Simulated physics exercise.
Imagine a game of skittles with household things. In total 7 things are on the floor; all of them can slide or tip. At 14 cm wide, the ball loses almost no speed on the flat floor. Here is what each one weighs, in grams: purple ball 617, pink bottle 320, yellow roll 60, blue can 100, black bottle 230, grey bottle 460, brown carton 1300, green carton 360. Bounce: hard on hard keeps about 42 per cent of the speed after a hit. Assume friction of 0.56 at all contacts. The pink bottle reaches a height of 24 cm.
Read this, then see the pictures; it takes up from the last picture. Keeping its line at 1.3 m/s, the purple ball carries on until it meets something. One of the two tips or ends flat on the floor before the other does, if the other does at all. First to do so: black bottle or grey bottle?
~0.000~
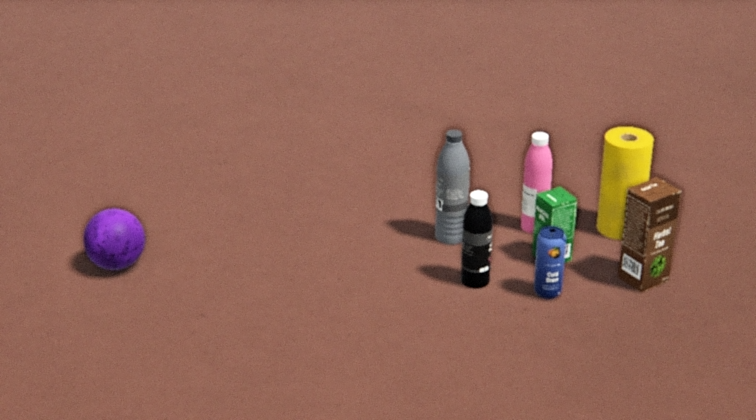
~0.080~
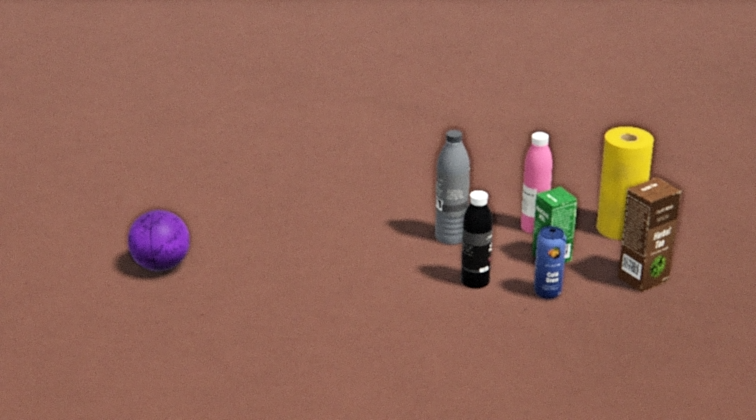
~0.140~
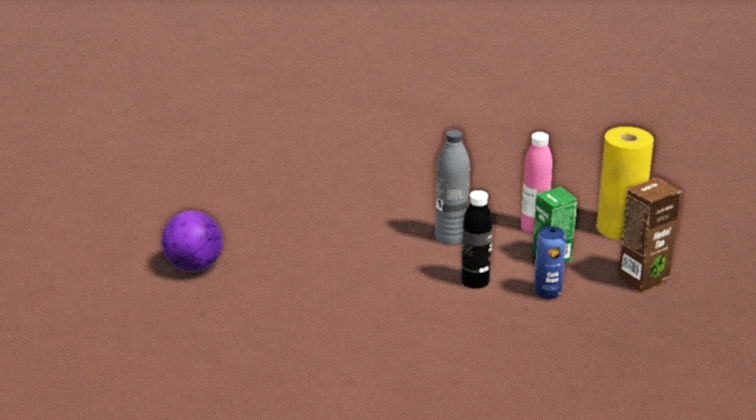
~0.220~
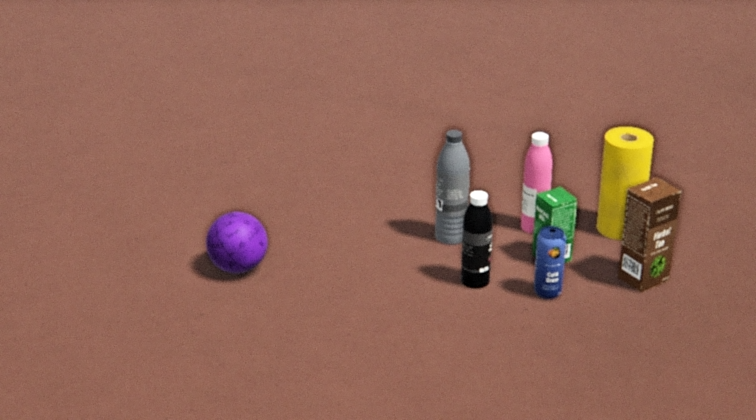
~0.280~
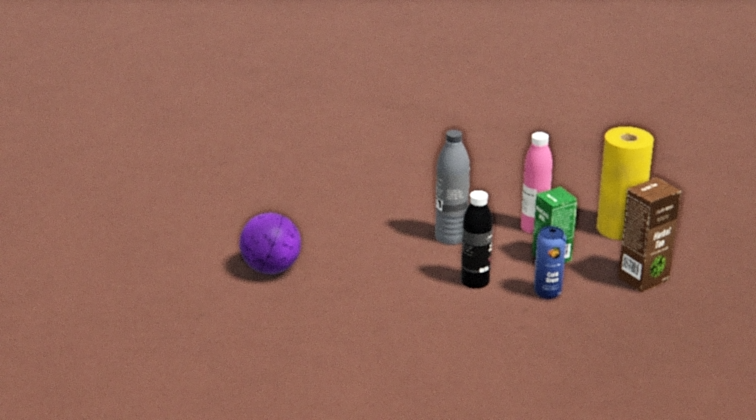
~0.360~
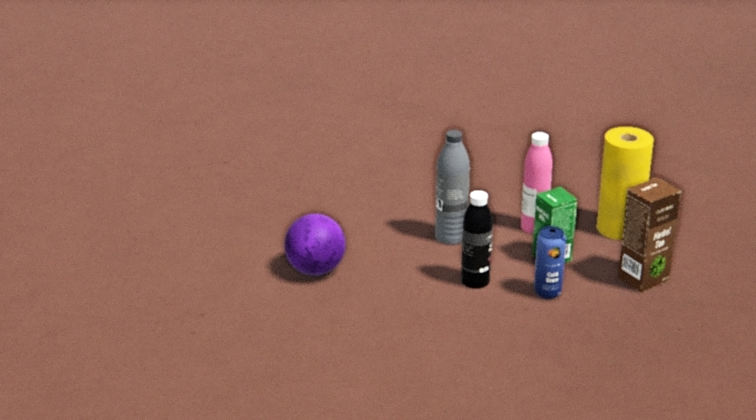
The former.
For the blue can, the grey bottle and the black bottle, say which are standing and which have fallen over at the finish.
Outcome noted - the blue can ends up fallen, the grey bottle survives without falling, the black bottle ends up fallen.
After 0.66 s, ball has run 78 cm; purple ball near (459, 246); black bottle 18° off upright near (516, 243).
After 0.96 s, ball has run 92 cm; purple ball near (523, 240); black bottle 52° off upright near (568, 261); blue can on its side; green carton 7° off upright.
After 2.06 s, ball has run 92 cm; purple ball near (525, 268); black bottle on its side near (563, 334); blue can on its side; green carton moved 2 cm.
In the end (4.0 s), toppled on the floor, blue can and black bottle; the other 5 under 8 cm from the start. At the end, from the last picture's camera, black bottle near (553, 351), grey bottle near (453, 186). Black bottle went at 0.90 s; grey bottle was never lost.
